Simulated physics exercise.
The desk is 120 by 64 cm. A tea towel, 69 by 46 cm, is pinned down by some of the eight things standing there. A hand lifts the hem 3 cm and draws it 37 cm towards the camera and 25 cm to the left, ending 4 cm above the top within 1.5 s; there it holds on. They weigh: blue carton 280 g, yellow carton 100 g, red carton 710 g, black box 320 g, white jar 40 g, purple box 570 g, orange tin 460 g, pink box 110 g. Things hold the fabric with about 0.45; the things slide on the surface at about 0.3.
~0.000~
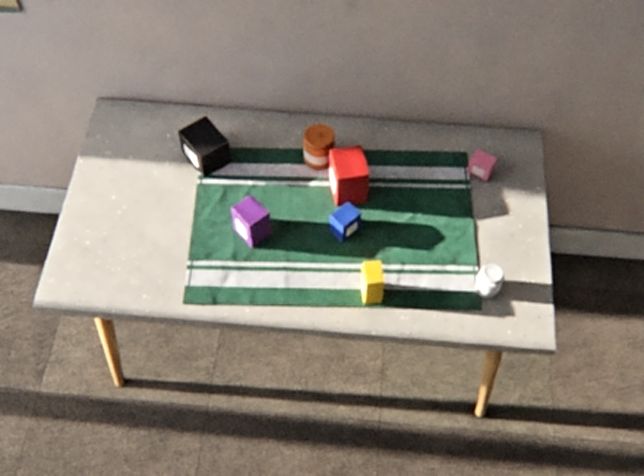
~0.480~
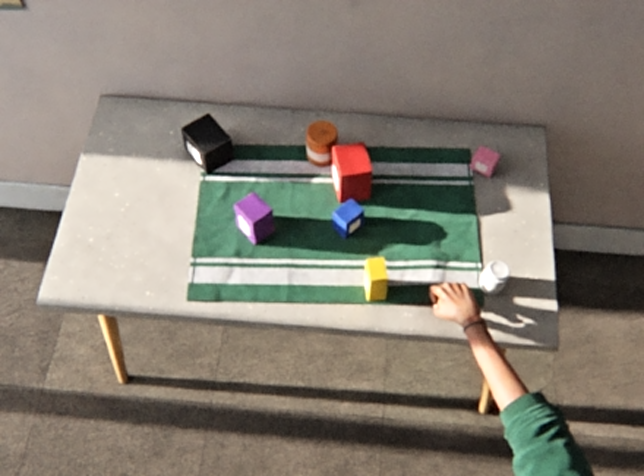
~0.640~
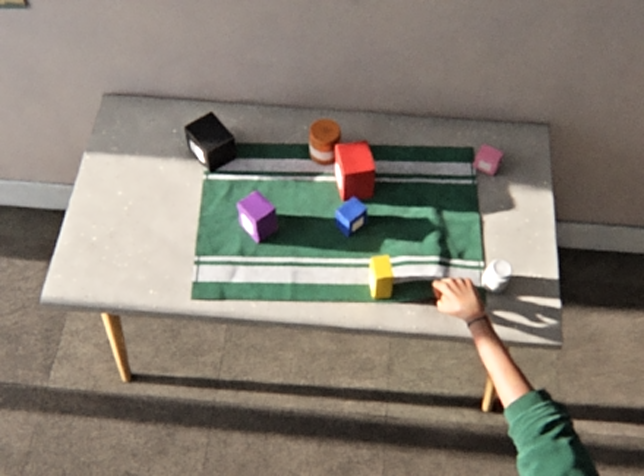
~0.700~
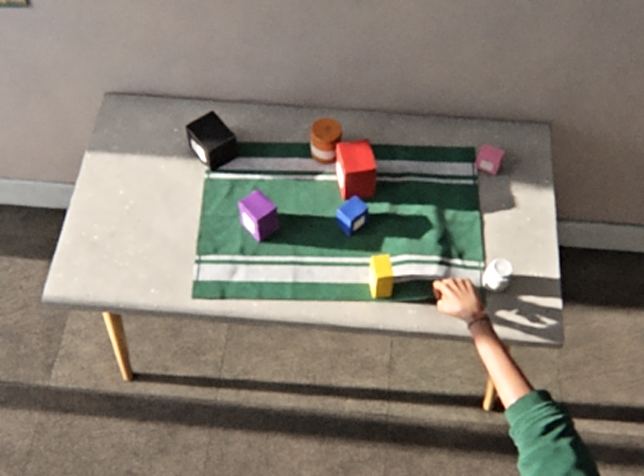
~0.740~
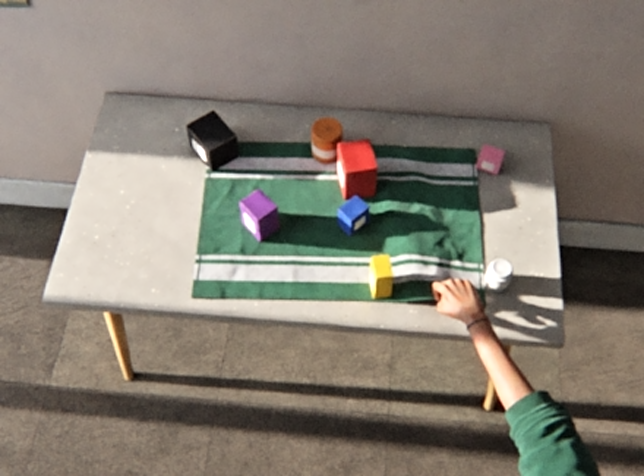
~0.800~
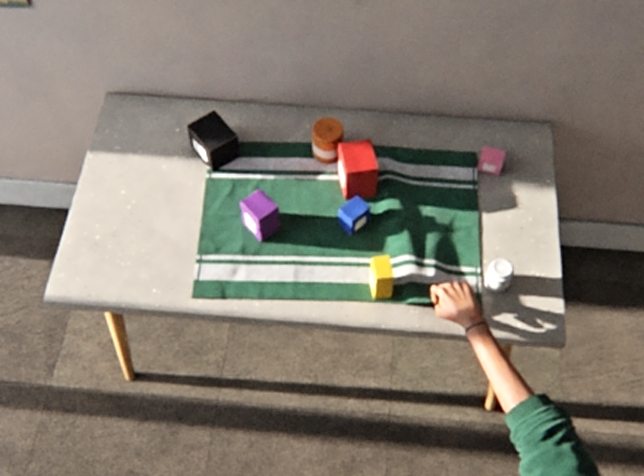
Hand in a green sleeve pinching the front edge of a green tea towel and rumpling it slightly, boxes staying in place.
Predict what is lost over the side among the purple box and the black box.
Result: Purple box keeps to the top, black box remains up there.
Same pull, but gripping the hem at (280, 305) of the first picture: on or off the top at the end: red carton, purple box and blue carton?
Then: Red carton falls off, purple box goes over, blue carton falls off.
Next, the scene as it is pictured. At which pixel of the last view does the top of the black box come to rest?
Near (285, 165).
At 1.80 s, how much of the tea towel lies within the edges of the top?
About 60 per cent.
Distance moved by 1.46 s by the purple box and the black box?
About: Purple box 2 cm, black box 10 cm.
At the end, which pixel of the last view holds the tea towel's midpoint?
Around (314, 322).
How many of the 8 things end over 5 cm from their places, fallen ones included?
I count 7.
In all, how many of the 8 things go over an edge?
1 of them.
By 1.1 s, 95 % of the tea towel is still over the top; black box 4 cm off its start, purple box 1 cm off its start, yellow carton 9 cm off its start.
By 1.5 s, 85 % of the tea towel is still over the top; black box 11 cm off its start, purple box 3 cm off its start, yellow carton 24 cm off its start.
By 1.8 s, 60 % of the tea towel is still over the top; black box 18 cm off its start at (277, 151), purple box 10 cm off its start at (251, 239), yellow carton over the edge.
By 2.1 s, 50 % of the tea towel is still over the top; black box 21 cm off its start, purple box 14 cm off its start, yellow carton over the edge.
By 3.7 s, 50 % of the tea towel is still over the top; black box 21 cm off its start at (285, 165), purple box 14 cm off its start at (247, 254), yellow carton over the edge, blue carton on its side, 39 cm off its start at (311, 369).
